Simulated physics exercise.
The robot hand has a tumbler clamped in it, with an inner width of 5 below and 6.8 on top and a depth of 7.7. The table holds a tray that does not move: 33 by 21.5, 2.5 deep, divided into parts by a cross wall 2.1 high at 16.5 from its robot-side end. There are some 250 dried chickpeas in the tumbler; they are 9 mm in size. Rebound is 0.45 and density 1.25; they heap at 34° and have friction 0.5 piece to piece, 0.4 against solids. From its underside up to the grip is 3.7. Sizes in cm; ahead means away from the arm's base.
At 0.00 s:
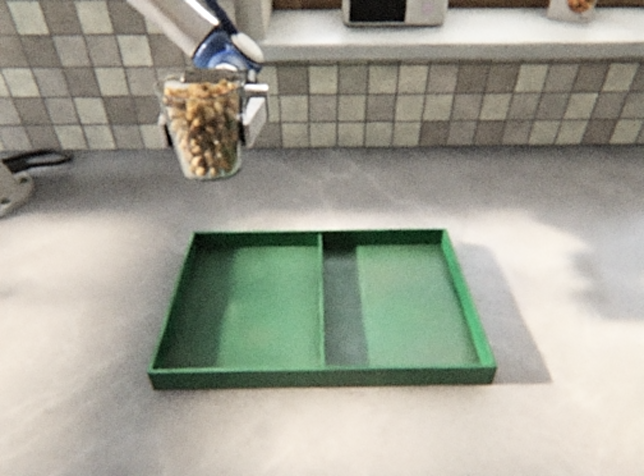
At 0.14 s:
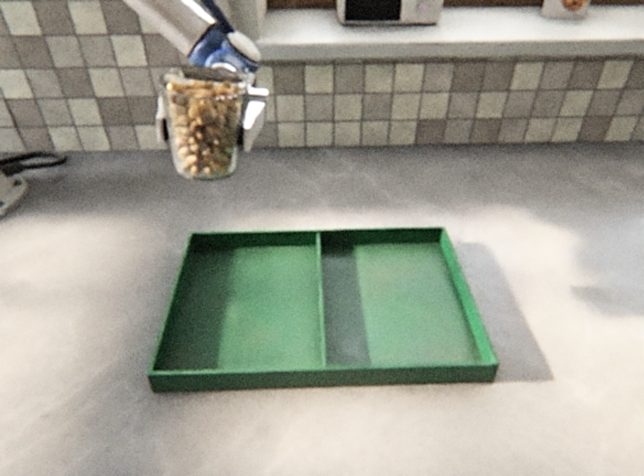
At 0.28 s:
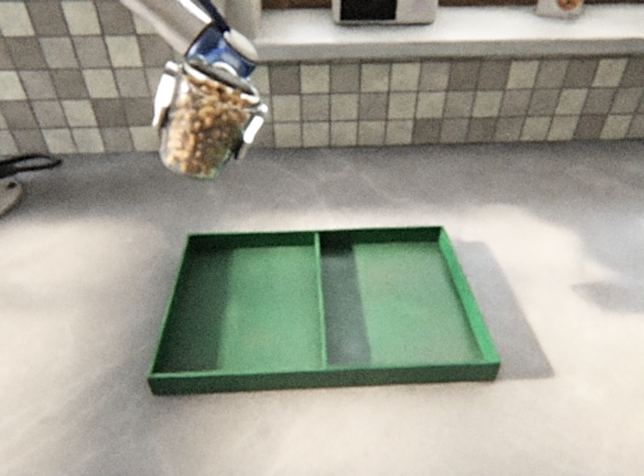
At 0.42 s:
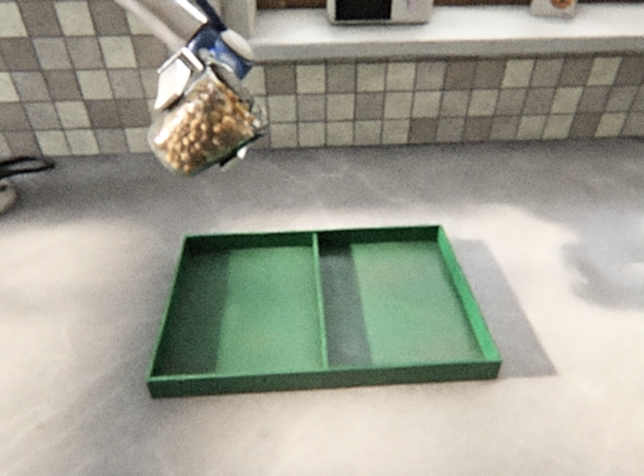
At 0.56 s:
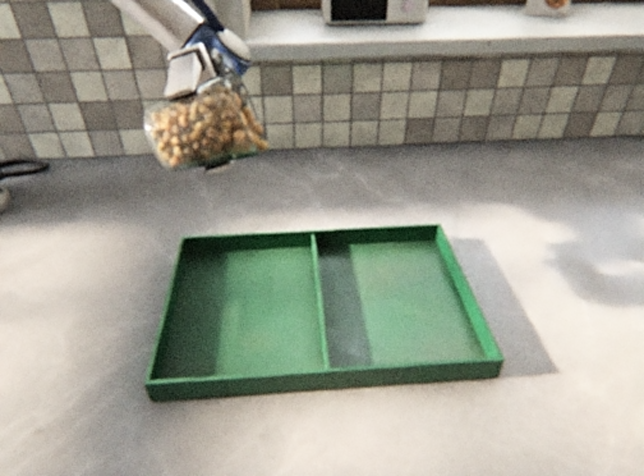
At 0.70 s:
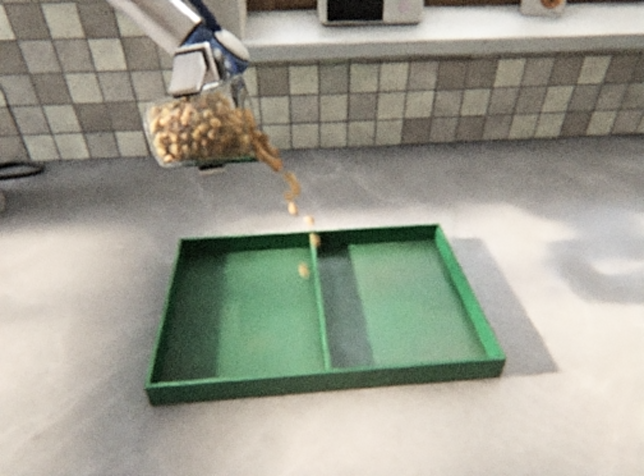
A robot arm held a clear tumbler of dried chickpeas above a divided green tray on a counter, tilted it steadily to the right, and a few chickpeas poured out toward the middle divider.
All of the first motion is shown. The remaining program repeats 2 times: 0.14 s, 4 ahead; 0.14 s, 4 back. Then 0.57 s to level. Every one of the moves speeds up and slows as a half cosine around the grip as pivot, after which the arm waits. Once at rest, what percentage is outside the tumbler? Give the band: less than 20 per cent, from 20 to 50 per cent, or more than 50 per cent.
The band is more than 50 per cent.
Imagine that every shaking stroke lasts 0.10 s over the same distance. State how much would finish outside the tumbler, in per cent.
Estimate: Near 90 per cent.
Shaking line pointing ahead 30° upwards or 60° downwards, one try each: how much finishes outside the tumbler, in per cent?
Near 85 and 35 percent respectively.
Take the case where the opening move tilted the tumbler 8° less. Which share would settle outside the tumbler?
Near 60 %.
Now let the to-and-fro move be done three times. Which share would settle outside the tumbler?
My guess is near 85 per cent.
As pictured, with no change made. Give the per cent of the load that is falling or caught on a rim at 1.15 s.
2 %.
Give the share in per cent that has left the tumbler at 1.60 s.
About 80 per cent.
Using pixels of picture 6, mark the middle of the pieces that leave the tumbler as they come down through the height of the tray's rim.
They come through centred close to (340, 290).
After 1.15 s, tilted 81° forward, highest piece 22 above the table; 103 in the tumbler, 98 in the far-side part, 47 in the robot-side part, 6 in flight or on a rim.
After 1.60 s, tilted 28° forward, highest piece 24 above the table; 129 in the far-side part, 70 in the robot-side part, 53 in the tumbler, 2 on the table or floor.
After 2.03 s, level, highest piece 22 above the table; 129 in the far-side part, 70 in the robot-side part, 53 in the tumbler, 2 on the table or floor.
After 3.08 s, level, highest piece 22 above the table; 129 in the far-side part, 70 in the robot-side part, 53 in the tumbler, 2 on the table or floor.
In the end, 129 in the far-side part, 70 in the robot-side part, 53 in the tumbler, 2 on the table or floor. That is 79 % outside the tumbler.
